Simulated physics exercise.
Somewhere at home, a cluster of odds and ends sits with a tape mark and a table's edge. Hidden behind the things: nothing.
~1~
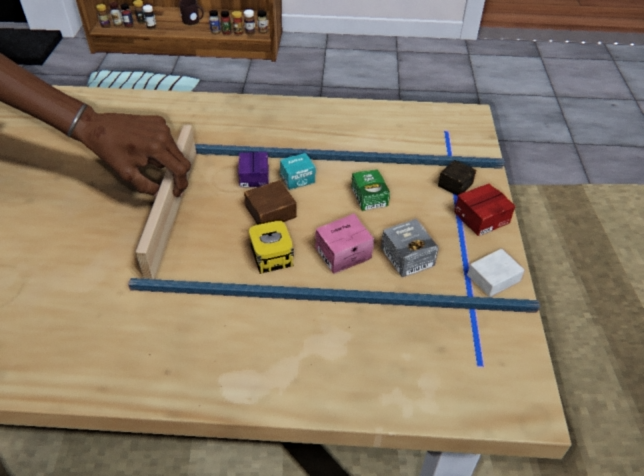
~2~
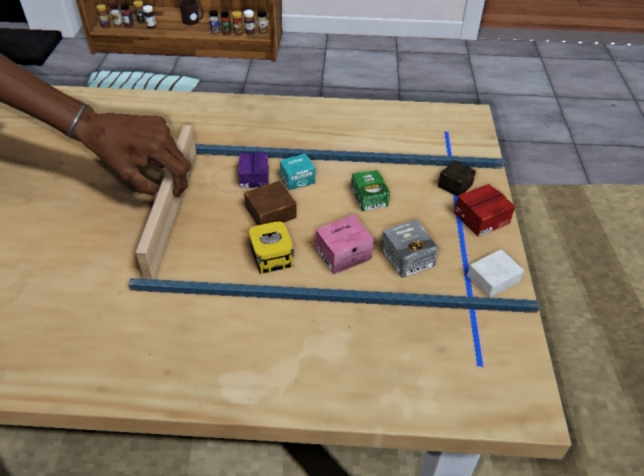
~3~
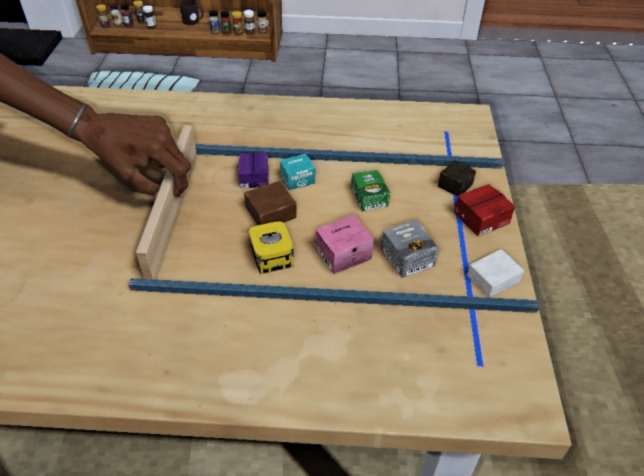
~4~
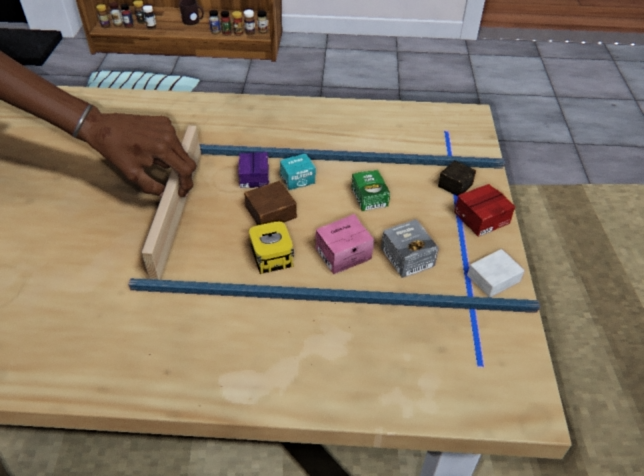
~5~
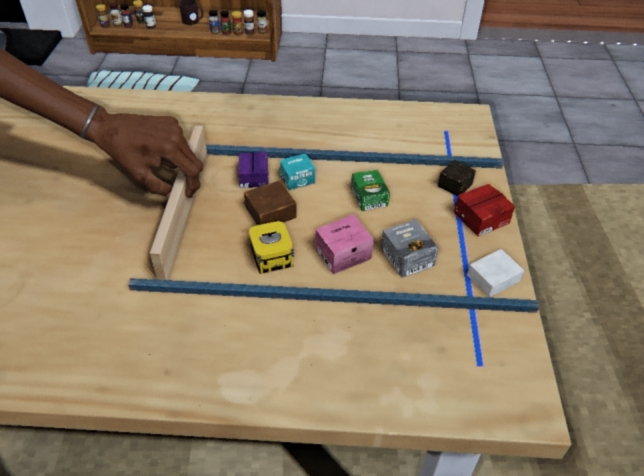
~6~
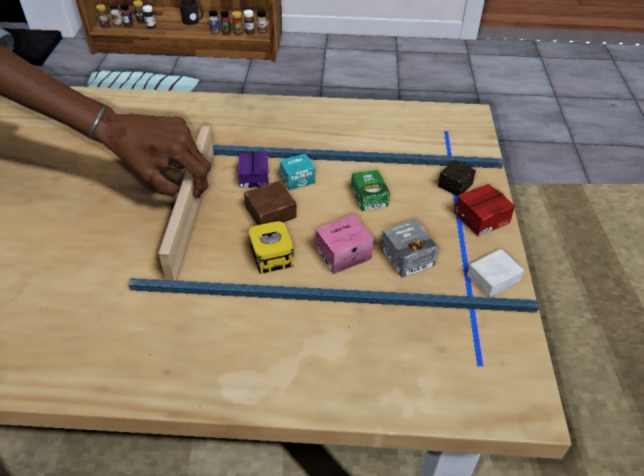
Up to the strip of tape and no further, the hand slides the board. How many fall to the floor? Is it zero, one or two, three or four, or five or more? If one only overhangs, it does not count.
It is three or four.
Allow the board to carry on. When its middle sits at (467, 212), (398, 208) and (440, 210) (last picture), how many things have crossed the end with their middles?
6, 0, 2.
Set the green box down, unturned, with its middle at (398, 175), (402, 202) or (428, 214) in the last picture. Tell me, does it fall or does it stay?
Try one it goes off the edge; try two it is not knocked off; try three it is not knocked off.
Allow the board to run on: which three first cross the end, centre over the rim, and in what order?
Order: Red box, then grey box, then black block.
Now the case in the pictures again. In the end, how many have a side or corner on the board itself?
Contact count: 3.
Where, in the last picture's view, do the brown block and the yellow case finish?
About (482, 223), and about (486, 262).
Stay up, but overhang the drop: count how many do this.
Things overhanging at the end: 4.
A little later, none off yet; white block at rest near (495, 273); red box at rest near (484, 209); black block at rest near (457, 178).
Next, none off yet; white block at rest near (502, 276); red box moving near (489, 206); black block at rest near (457, 178).
When it is over, the number that fall off is three or four; down, grey box, black block and red box.
